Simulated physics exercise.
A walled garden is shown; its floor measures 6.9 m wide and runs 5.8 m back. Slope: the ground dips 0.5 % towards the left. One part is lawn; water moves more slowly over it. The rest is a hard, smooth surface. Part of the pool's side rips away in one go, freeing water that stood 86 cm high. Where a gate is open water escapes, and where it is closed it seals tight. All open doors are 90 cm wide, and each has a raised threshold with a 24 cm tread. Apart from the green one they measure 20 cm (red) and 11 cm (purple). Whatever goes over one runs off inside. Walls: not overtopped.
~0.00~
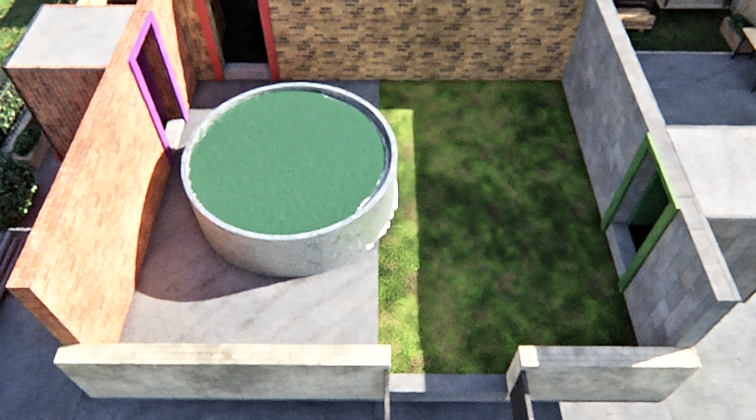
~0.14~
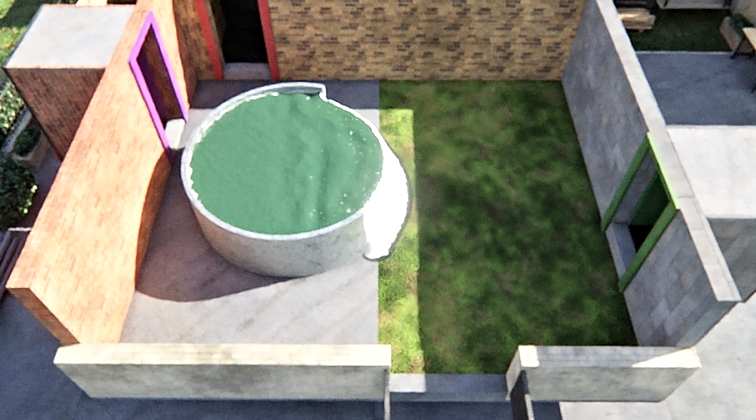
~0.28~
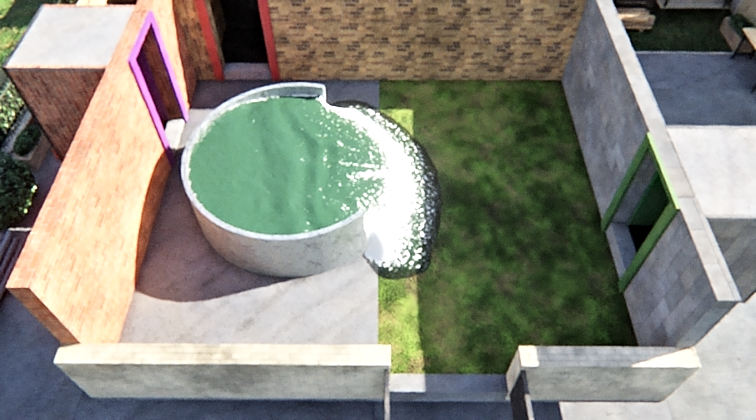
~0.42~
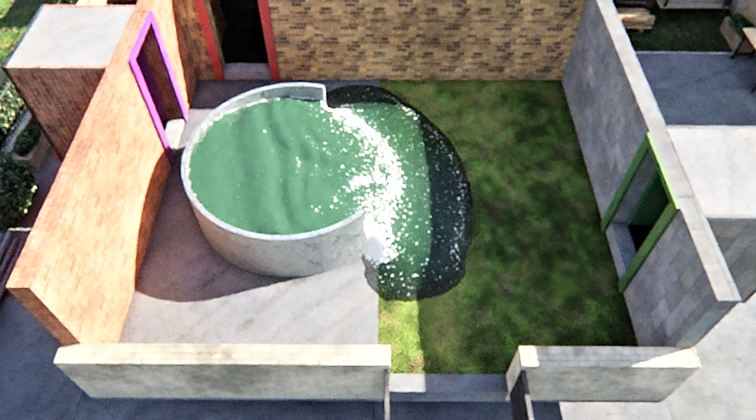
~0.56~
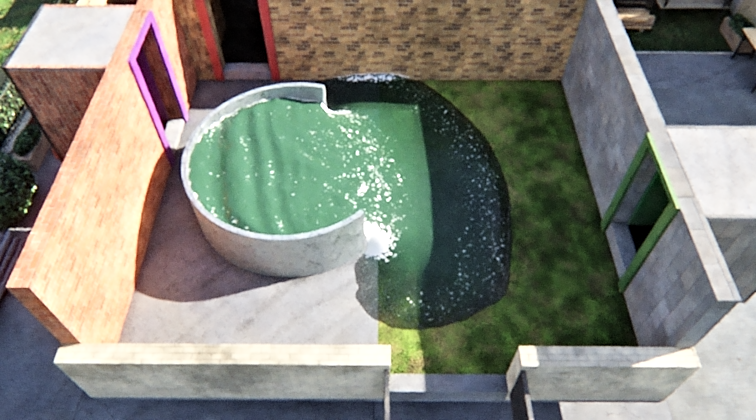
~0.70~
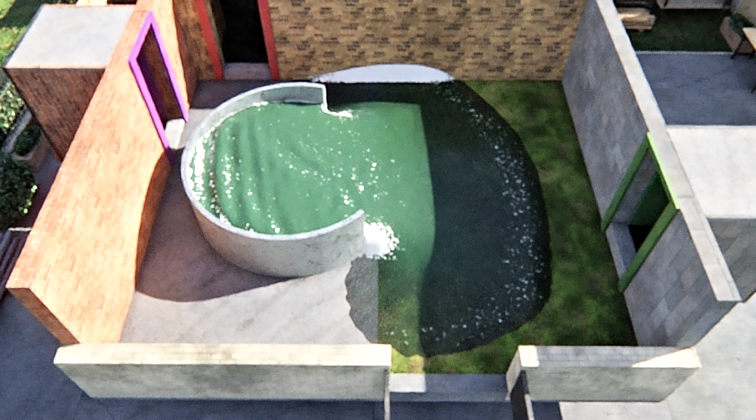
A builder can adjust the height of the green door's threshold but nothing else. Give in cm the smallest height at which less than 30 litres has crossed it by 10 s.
23 cm.
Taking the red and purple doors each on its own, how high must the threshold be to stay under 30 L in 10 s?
Close to 10.0 cm (red) and close to 13.0 cm (purple).
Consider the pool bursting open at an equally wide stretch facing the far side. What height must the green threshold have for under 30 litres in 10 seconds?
Close to 9.0 cm at the least.
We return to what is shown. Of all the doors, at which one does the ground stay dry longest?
Door: Purple.
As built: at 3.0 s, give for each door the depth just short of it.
Green door: 28 cm; red door: 3 cm; purple door: 2 cm.
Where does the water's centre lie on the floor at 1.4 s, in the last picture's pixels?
I'd put it close to (372, 180).
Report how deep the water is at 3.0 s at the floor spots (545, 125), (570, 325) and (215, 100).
Taking the spots in order: About 43, 27 and 3 centimetres.
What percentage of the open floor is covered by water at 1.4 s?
About 65 per cent.
After 1.4 s water covers 65 % of the floor, deepest (34 cm) near (398, 87); 19 cm at the green door, 0 litres in over its 25 cm threshold.
After 3.0 s water covers 75 % of the floor, deepest (48 cm) near (476, 100); 28 cm at the green door, 9 litres in over its 25 cm threshold.
After 10.0 s water covers 100 % of the floor, deepest (26 cm) near (197, 245); 8 cm at the green door, 13 litres in over its 25 cm threshold.
At the green door as built, the water arrived by 1.1 s and peaked near 31 cm at 2.6 s.
With a threshold of 20 cm, 60 litres would have come in within the 10 s; with 27 cm, 6 litres. So under 30 litres takes about 23 cm.
